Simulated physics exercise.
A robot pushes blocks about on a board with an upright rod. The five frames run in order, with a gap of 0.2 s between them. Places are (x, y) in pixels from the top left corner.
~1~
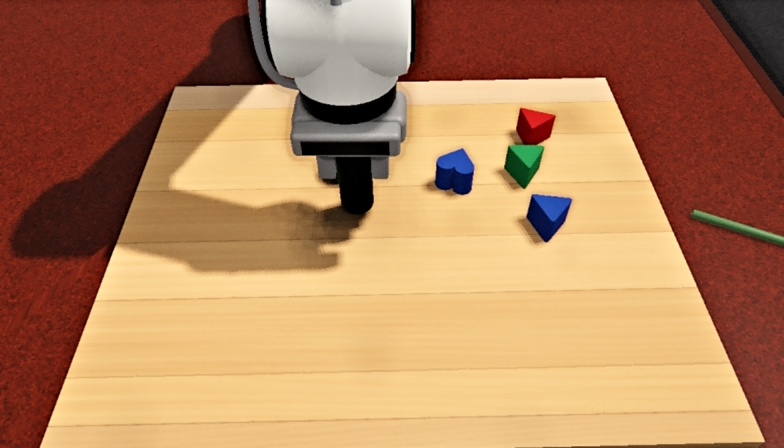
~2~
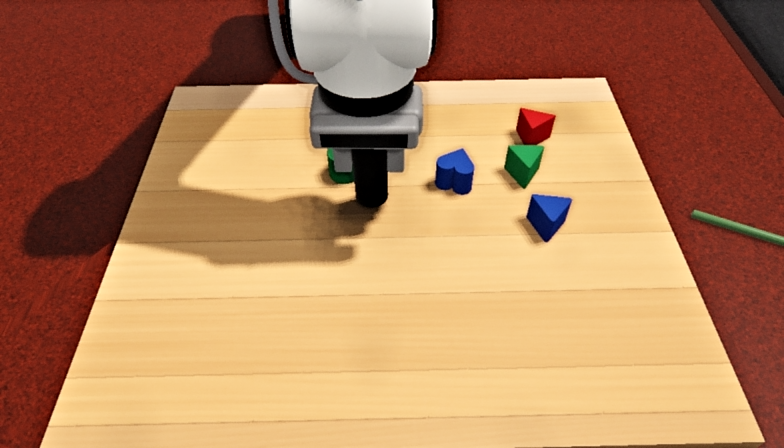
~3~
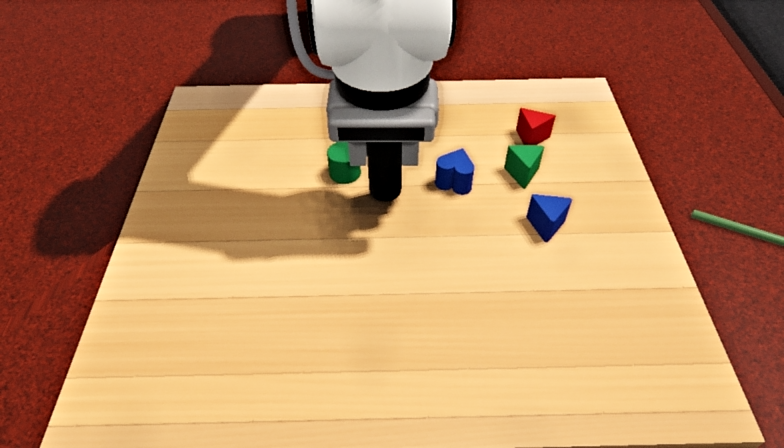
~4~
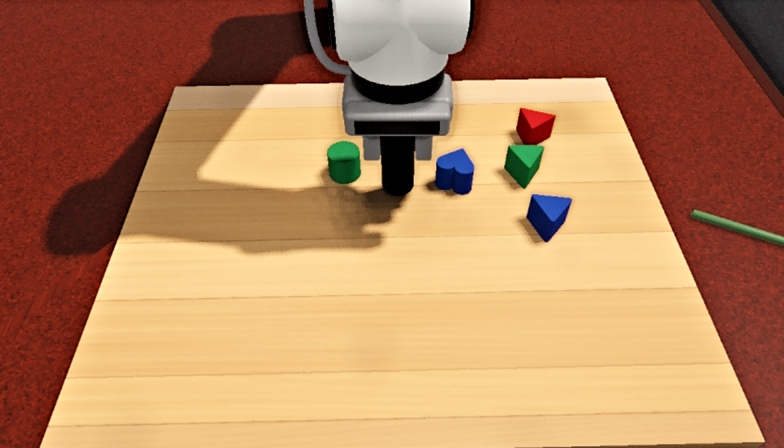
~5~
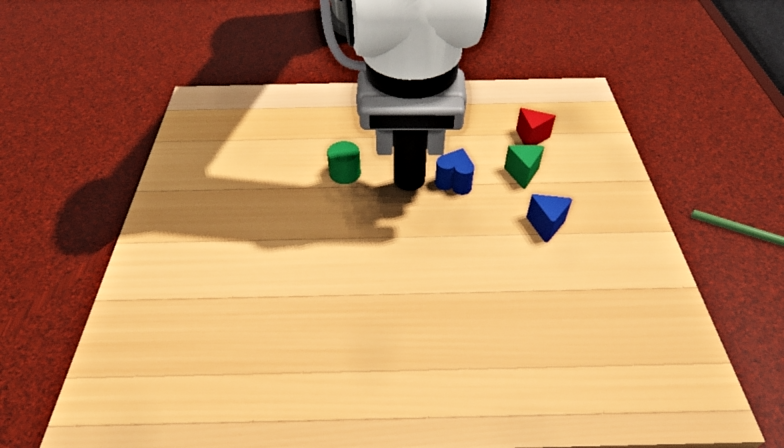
A white robot arm holding a black upright rod works over a pale wooden board on a red surface, seen from above at a fixed angle. A blue heart block sits right of the rod, with red, green and blue triangular blocks farther right. The arm glides steadily rightward and slightly back toward the heart, uncovering a green cylinder behind it, while the blocks stay still.
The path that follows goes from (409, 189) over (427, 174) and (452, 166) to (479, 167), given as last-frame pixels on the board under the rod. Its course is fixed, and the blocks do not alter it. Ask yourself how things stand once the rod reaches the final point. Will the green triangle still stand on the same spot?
Final answer: Yes.
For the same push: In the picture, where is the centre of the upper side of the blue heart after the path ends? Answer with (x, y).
Its top centre lands on (496, 167).
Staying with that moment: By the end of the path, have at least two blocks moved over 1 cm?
The answer is no.
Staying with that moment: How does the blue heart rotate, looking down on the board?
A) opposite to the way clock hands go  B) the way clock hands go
B.
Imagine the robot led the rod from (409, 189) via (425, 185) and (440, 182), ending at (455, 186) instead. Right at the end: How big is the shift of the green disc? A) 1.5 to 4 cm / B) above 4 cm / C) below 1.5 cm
C.
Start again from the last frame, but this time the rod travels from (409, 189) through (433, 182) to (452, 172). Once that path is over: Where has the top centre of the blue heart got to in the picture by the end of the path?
It should be at (489, 157) by then.
The first path, step by step. Halfway along, rod at (440, 160); blue heart at (473, 160), turned 40° clockwise.
At the end, rod at (480, 158); blue heart at (496, 167), turned 110° clockwise; green triangle still.
